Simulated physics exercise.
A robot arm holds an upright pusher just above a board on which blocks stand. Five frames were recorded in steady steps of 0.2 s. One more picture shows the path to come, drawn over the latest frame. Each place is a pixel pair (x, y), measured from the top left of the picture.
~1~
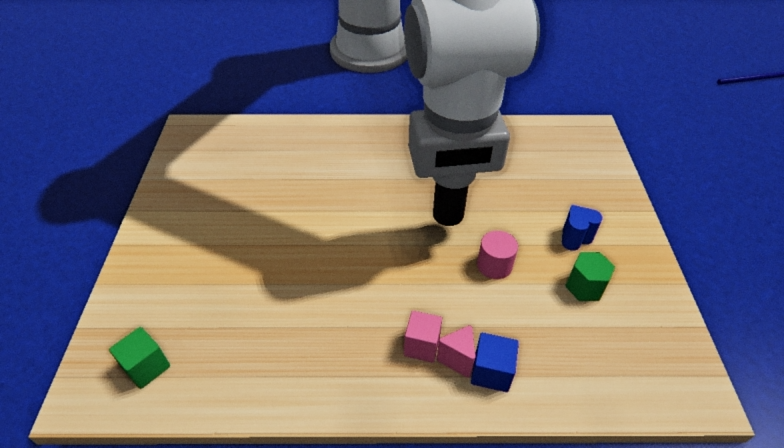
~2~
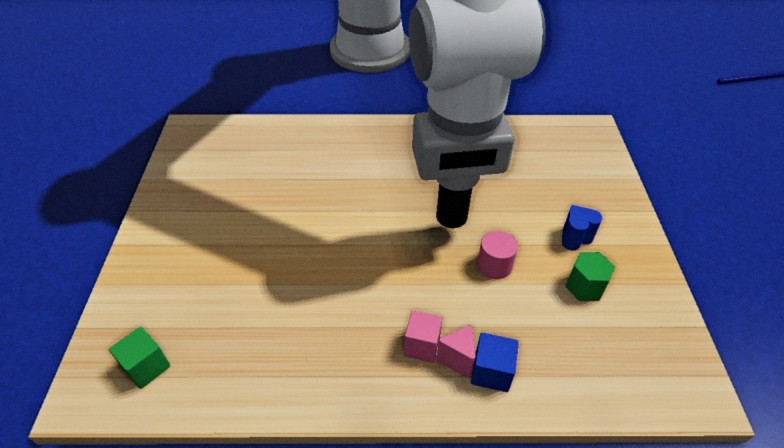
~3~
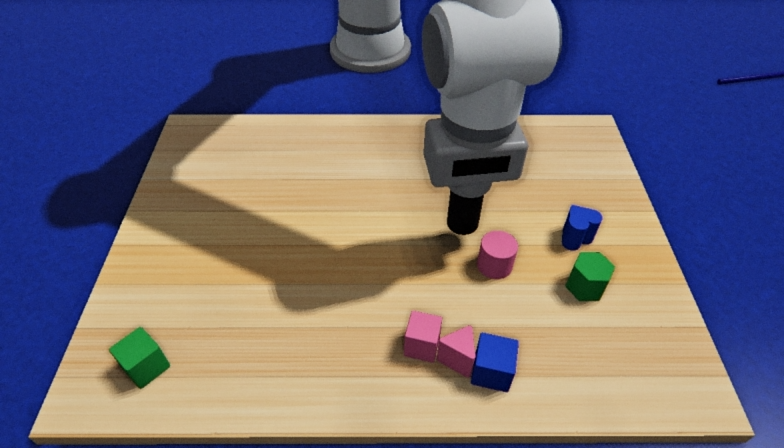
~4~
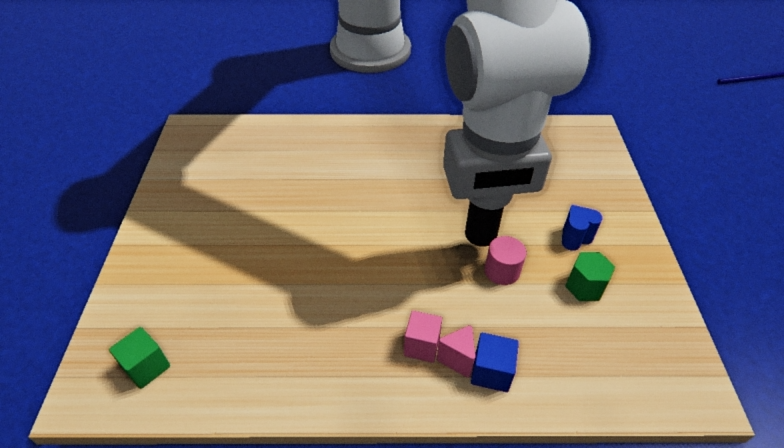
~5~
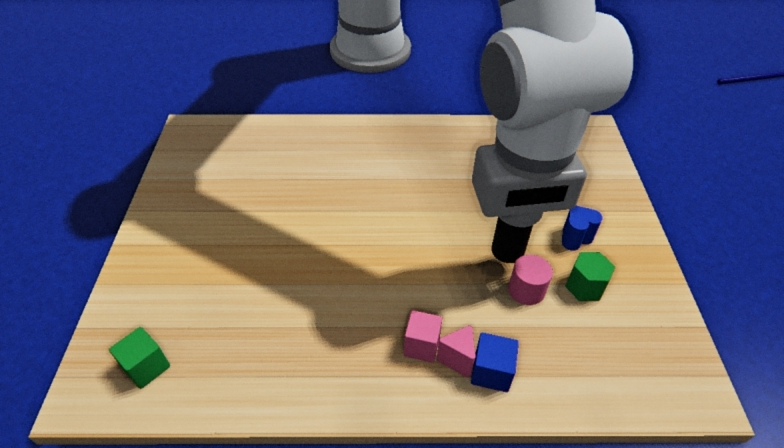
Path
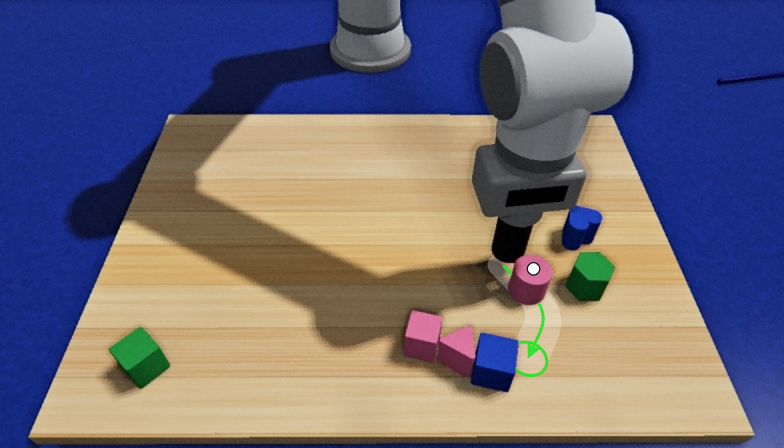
On a light wooden board set against a blue surface, a grey robot arm holds a black pusher upright among scattered pink, green and blue blocks. The arm eases right and toward the viewer, meets the pink round block, and nudges it a short way toward the green hexagon.
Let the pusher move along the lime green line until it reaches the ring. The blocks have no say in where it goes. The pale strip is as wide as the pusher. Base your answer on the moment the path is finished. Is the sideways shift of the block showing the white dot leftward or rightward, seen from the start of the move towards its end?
Its sideways move is to the left.
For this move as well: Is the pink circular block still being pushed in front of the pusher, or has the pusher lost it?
Slid off.
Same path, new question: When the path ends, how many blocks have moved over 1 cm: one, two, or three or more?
One gets moved.
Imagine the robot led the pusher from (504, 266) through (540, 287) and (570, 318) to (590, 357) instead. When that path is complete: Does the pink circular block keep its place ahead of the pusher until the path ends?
Final answer: Yes.
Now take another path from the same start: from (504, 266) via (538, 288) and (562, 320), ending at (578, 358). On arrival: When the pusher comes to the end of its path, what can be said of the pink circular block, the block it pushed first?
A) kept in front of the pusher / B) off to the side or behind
The one that fits is A, kept in front of the pusher.
Path on the board, from (504, 266) via (530, 293) and (542, 325), ending at (528, 358); the dot is on the pink circular block.
The first path, step by step. One third of the way, pusher (536, 278); pink circular block (564, 298).
Two thirds of the way, pusher (548, 312); pink circular block (586, 327).
At the end, pusher (533, 345); blue square block in place; pink circular block (586, 330).
